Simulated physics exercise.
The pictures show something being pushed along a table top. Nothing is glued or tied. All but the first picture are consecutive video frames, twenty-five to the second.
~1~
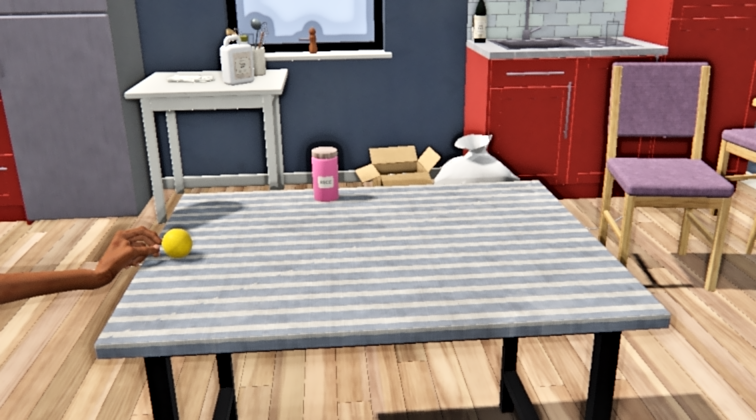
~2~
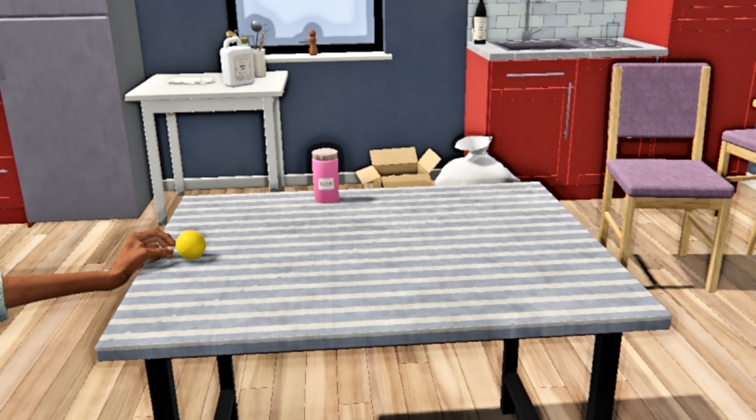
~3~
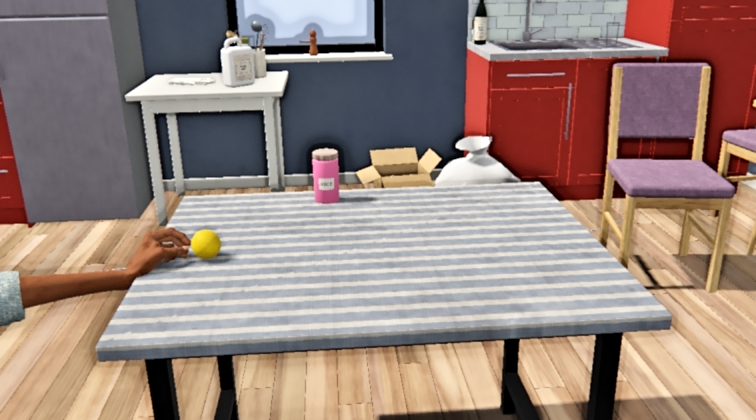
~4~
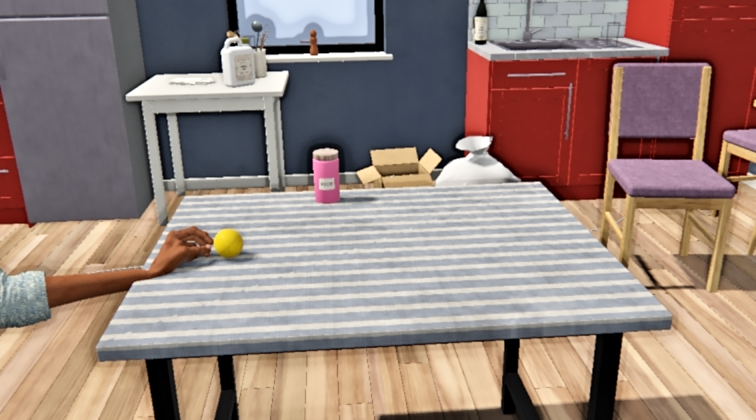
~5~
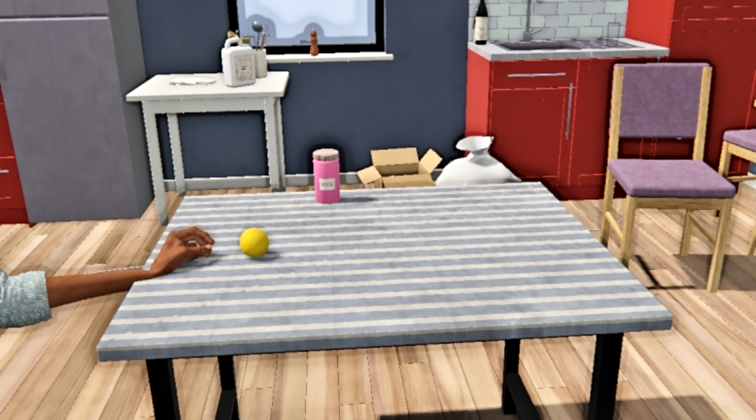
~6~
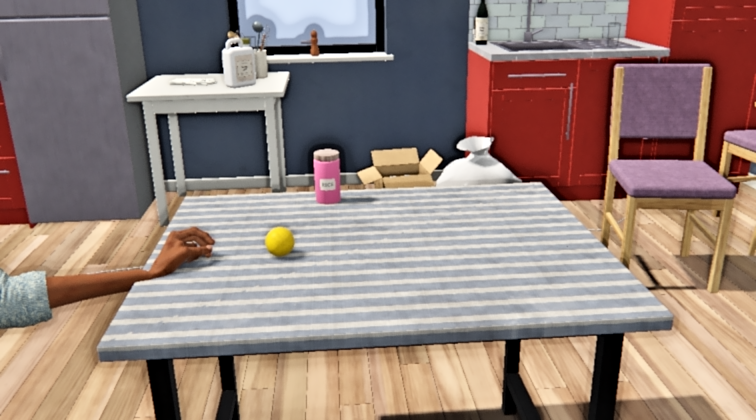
To begin with, a hand at the left edge of a striped table touches a yellow lemon, with a pink jar standing farther back. The hand pushes the lemon to the right across the table top. The lemon then separates from the fingers and moves farther right while the hand stays behind.
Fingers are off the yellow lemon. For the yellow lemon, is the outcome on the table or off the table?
The yellow lemon drops to the floor.
Then, 0.40 s on from there, yellow lemon shifted well along near (513, 231).
Then, 0.80 s on from there, yellow lemon now off the table.
In the end, off the table, yellow lemon.
